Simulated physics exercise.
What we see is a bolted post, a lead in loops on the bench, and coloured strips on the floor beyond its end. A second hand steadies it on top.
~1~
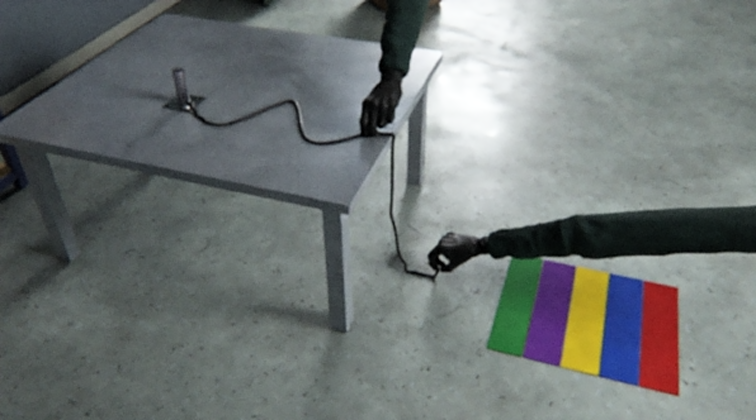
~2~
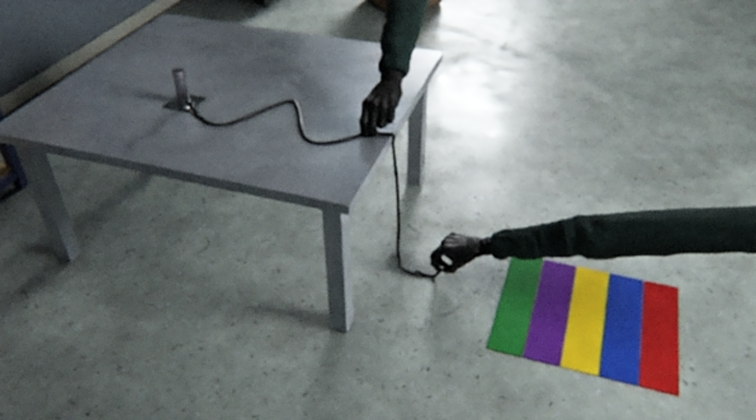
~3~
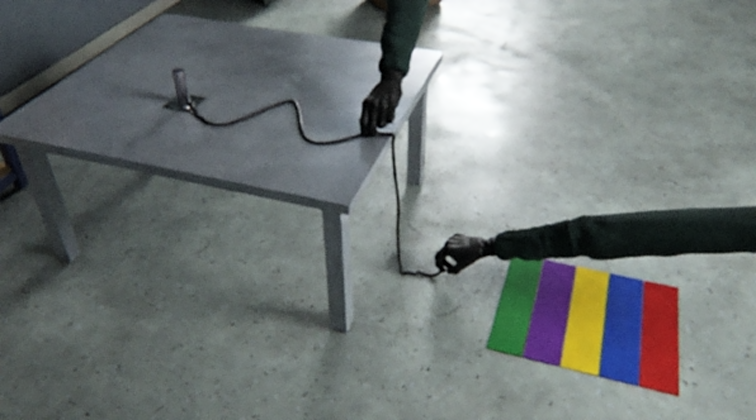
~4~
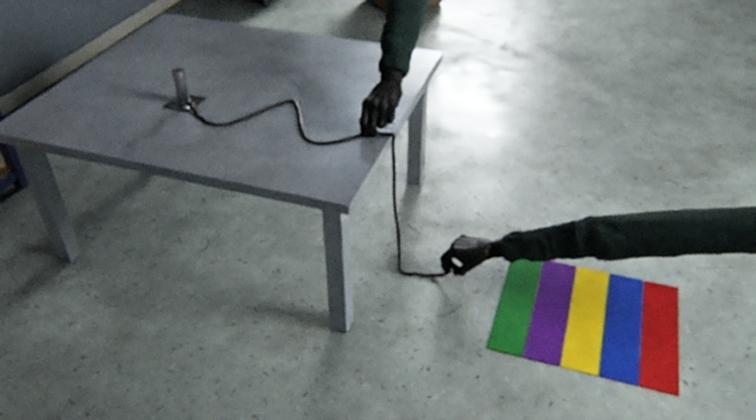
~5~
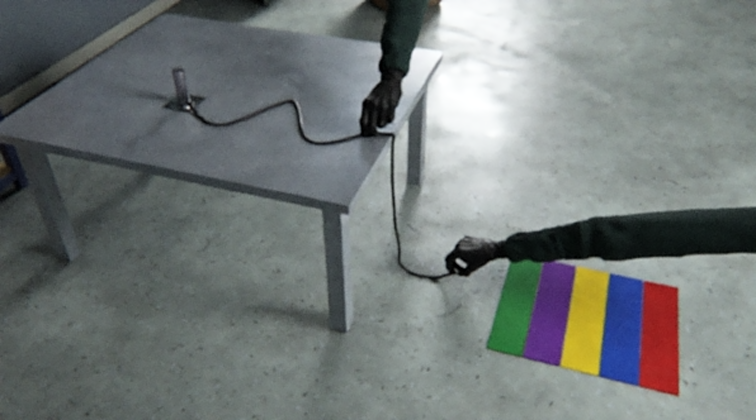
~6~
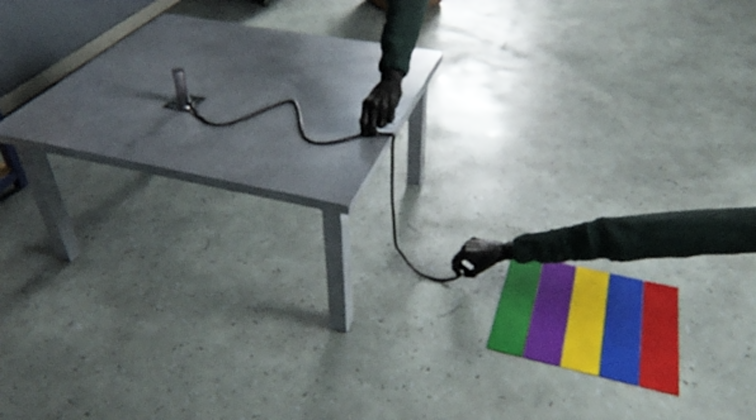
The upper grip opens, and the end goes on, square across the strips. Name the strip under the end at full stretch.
The end stops over the red strip.
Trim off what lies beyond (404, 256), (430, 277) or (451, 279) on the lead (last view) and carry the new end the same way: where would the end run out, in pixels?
Try by try, around (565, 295), (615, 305) and (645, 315).
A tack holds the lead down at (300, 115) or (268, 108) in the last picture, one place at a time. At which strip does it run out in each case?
Try by try: Yellow; blue.
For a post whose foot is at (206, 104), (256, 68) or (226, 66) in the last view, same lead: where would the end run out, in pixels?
Try by try, around (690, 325), (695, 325) and (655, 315).
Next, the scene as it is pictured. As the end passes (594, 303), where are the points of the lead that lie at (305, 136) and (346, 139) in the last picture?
Near (392, 139) and (402, 179).
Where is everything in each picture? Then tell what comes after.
The first frame shows end (439, 268); green (509, 333); purple (545, 342); yellow (582, 351); blue (620, 360); red (660, 369).
The second frame shows end (441, 269); lead through (204, 120) (275, 105) (303, 132) (372, 133) (398, 196) (399, 258).
The third frame shows end (445, 270).
The fourth frame shows end (451, 271); lead through (204, 120) (275, 105) (303, 132) (372, 133) (394, 196) (400, 259).
The fifth frame shows end (456, 272).
The sixth frame shows end (462, 274); lead through (204, 120) (275, 105) (303, 132) (372, 133) (392, 195) (404, 257).
Soon after, end near (594, 303); over yellow.
After that, end near (637, 312); over blue.
At the stop, end near (664, 318); over red. It gets as far as the red strip.
